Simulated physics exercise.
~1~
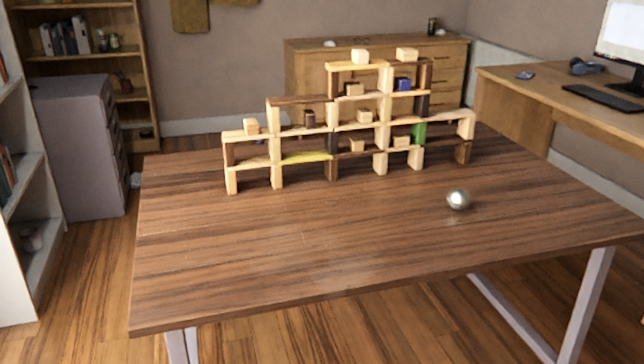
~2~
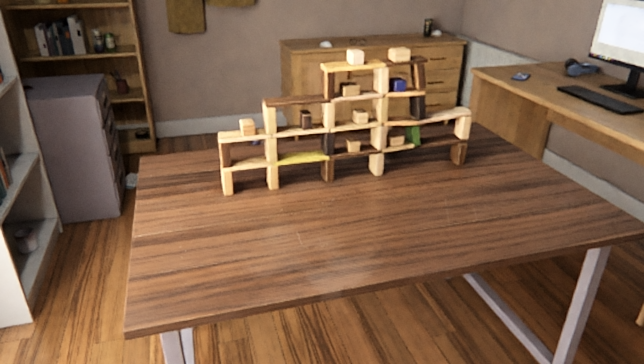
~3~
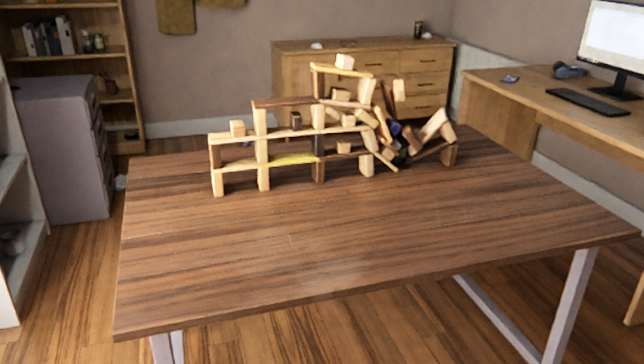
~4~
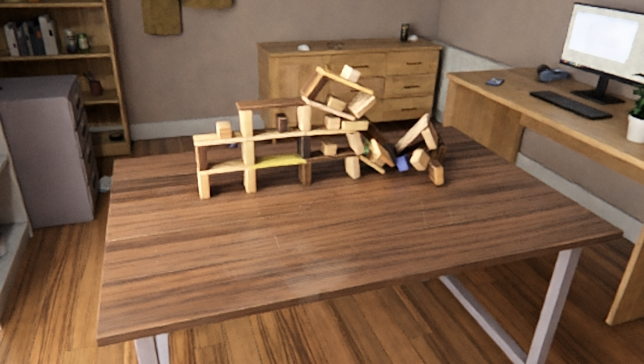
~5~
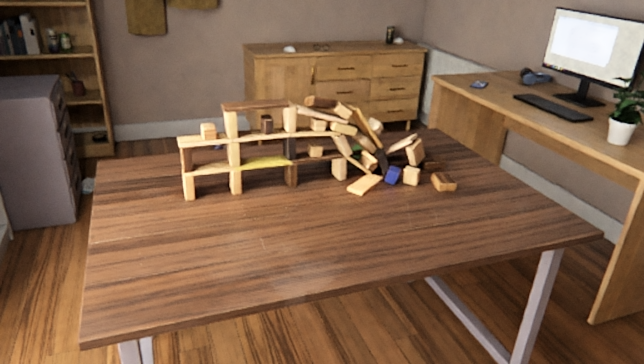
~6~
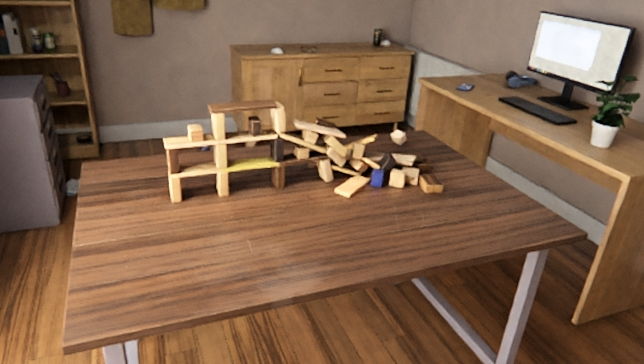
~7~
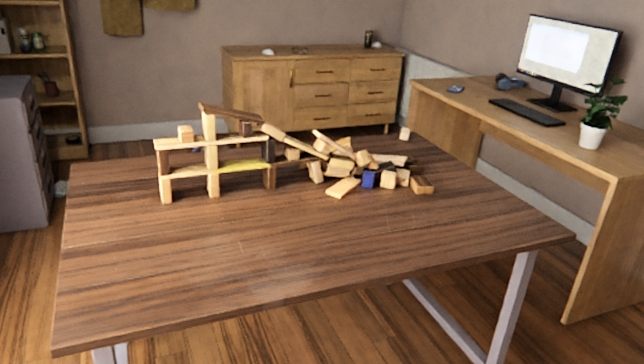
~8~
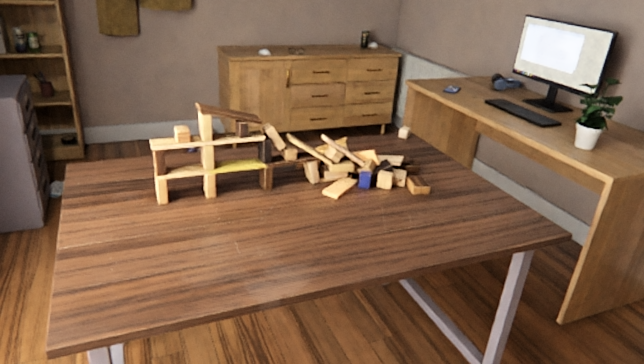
A steel ball rolls across a brown wooden table toward a tiered structure of loose wooden posts and planks, seen from slightly above in a room with shelves, a chest of drawers and a desk with a monitor. A blue block sits high on the right side, a green post stands below it, and a yellow plank lies low near the middle. The right side buckles, and its posts and blocks tumble into a heap. The collapse spreads toward the middle as the view pans right, and an upper plank on the left tips down. Finally, the left part still stands with the yellow plank in place, beside scattered pieces and the fallen blue block.
